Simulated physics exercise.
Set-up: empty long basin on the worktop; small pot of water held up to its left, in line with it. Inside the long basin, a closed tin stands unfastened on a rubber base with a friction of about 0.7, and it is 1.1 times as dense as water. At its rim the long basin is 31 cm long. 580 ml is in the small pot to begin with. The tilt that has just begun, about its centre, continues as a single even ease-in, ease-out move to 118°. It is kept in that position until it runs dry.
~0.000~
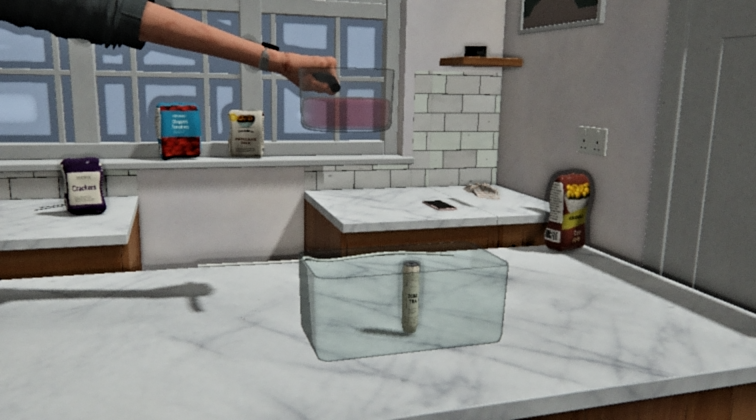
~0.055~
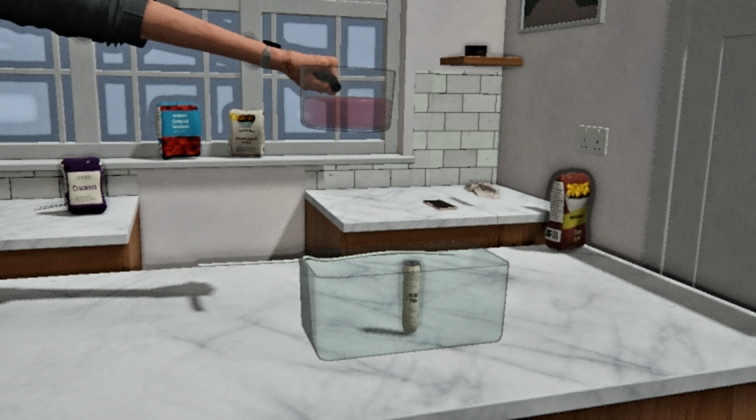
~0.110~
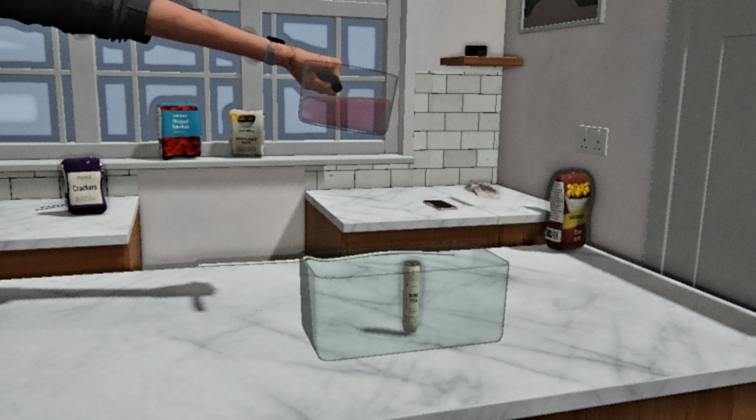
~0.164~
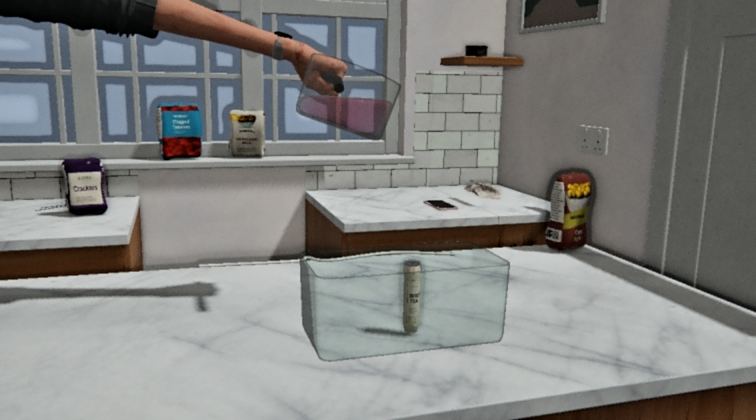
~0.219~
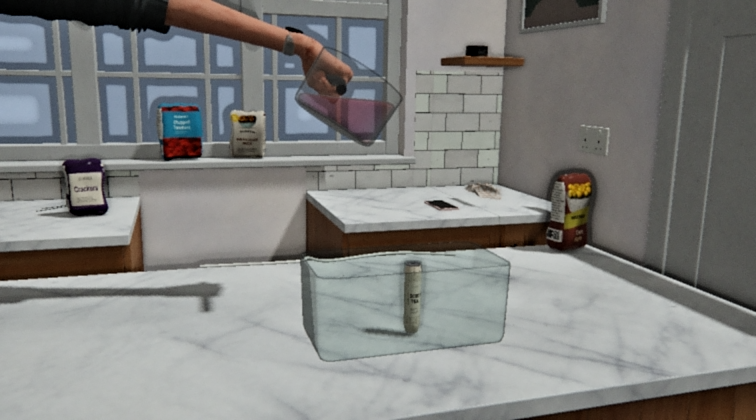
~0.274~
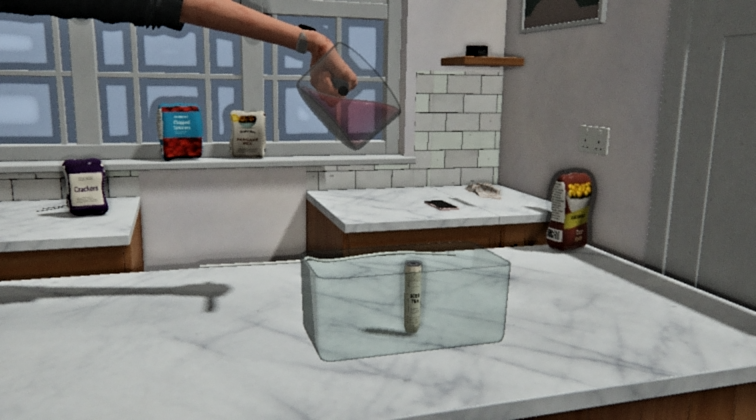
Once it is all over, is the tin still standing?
No: Watch, it's going to go down.
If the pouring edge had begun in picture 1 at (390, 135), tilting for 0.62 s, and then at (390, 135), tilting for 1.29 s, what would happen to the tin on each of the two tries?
Run one: It tumbles. Run two: It does not tip.
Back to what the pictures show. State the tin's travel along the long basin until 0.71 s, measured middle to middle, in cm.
Measured centre to centre, about 0 cm.
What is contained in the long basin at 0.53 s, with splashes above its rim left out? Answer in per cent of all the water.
Fraction in basin: Approx. 9%.
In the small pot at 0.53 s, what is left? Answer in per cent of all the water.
Portion remaining: Approx. 24 per cent.
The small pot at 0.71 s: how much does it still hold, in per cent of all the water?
3 %.
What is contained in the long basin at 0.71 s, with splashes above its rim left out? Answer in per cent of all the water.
The share is close to 80 percent.
By 0.53 s the tilt is 112° and 23 per cent is still to pour; the tin stands where it began.
By 0.71 s the tilt is 118° and 3 per cent is still to pour; the tin stands where it began.
By 0.91 s the tilt is 118° and 0 per cent is still to pour; the tin leans 14°.
By 1.12 s the tilt is 118° and 0 per cent is still to pour; the tin lies on its side.
At rest the tin lies on its side.
